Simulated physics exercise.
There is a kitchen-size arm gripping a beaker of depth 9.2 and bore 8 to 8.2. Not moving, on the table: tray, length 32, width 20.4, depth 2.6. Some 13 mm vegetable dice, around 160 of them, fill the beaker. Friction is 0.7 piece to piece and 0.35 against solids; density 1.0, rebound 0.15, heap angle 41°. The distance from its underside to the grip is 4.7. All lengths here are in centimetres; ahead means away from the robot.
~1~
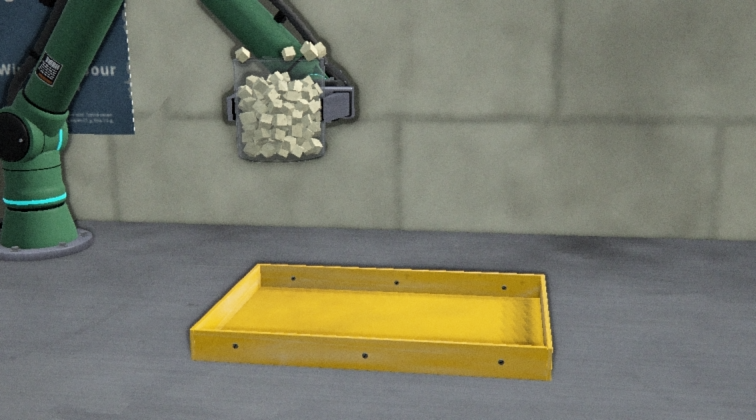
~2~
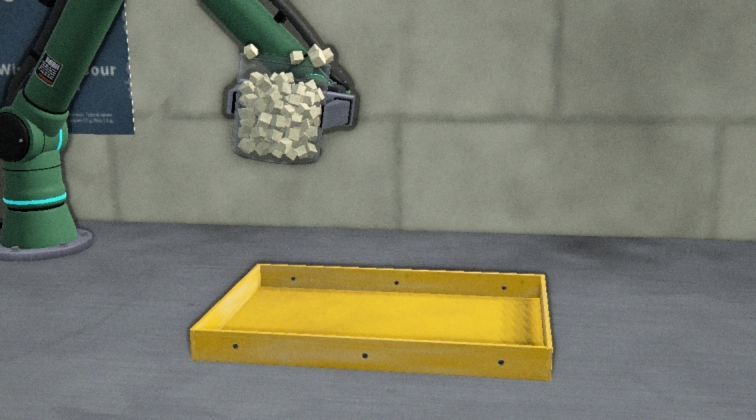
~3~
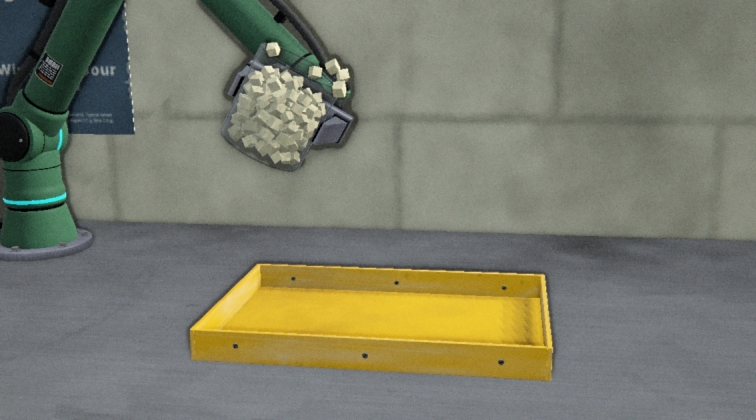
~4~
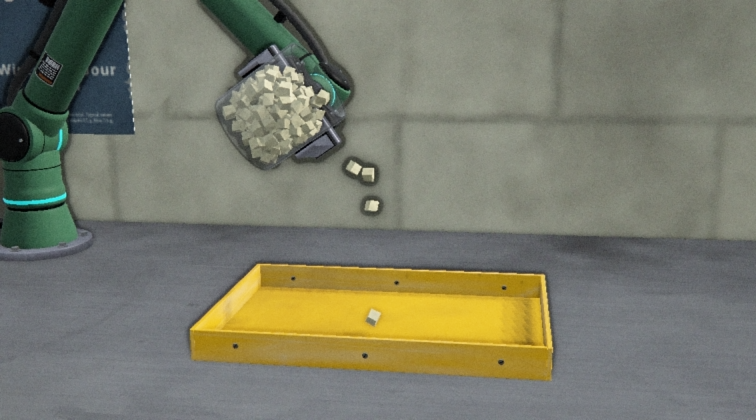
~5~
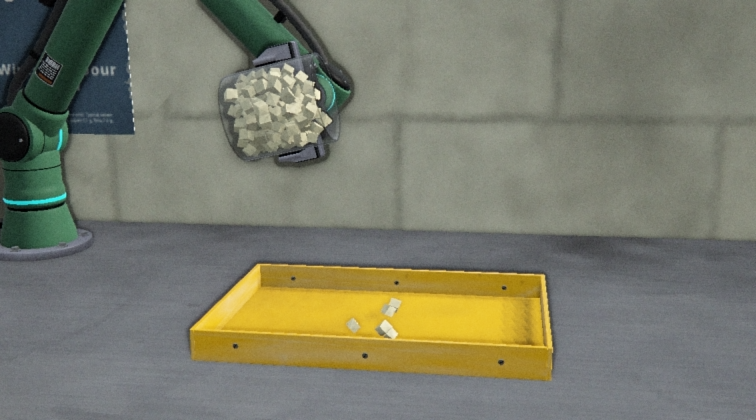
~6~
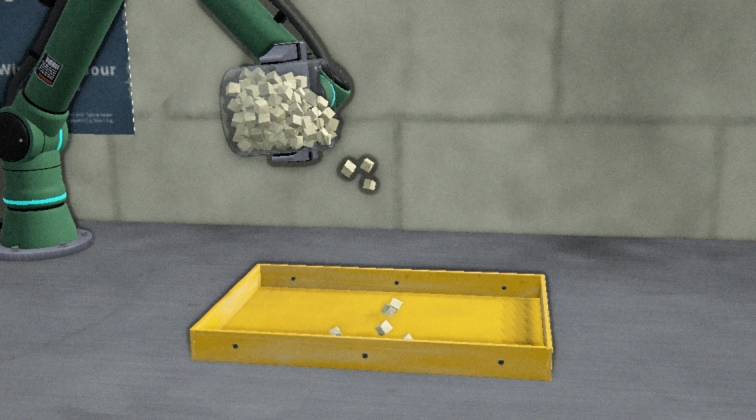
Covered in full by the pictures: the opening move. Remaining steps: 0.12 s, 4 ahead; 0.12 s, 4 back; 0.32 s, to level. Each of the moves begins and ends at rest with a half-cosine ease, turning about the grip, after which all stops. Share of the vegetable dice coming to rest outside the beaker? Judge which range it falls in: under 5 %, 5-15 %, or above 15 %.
It falls above 15 %.
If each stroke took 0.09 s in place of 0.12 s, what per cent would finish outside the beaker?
I'd expect close to 70 in a hundred.
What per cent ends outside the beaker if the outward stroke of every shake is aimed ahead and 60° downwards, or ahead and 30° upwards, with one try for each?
First try about 10 %, second try about 55 %.
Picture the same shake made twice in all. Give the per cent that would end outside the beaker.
It would come to about 65 %.
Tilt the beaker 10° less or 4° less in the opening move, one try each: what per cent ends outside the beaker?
I'd expect close to 30 and then 40 per cent.
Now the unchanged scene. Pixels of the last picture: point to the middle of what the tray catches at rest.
Estimated centre at around (424, 321).
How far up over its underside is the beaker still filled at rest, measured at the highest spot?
Roughly 6.0 cm.
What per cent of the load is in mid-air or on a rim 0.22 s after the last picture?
I'd reckon close to 21 per cent.
Then, 0.22 s after the last picture, tilted 85° forward, highest piece 25 above the table; 117 in the beaker, 9 in the tray, 34 in flight or on a rim.
Then, 0.45 s after the last picture, tilted 23° forward, highest piece 25 above the table; 86 in the beaker, 71 in the tray, 3 in flight or on a rim.
Then, 0.76 s after the last picture, level, highest piece 24 above the table; 86 in the beaker, 74 in the tray.
Then, 1.81 s after the last picture, level, highest piece 24 above the table; 86 in the beaker, 74 in the tray.
Final count, 86 in the beaker, 74 in the tray. That is 46 % outside the beaker.
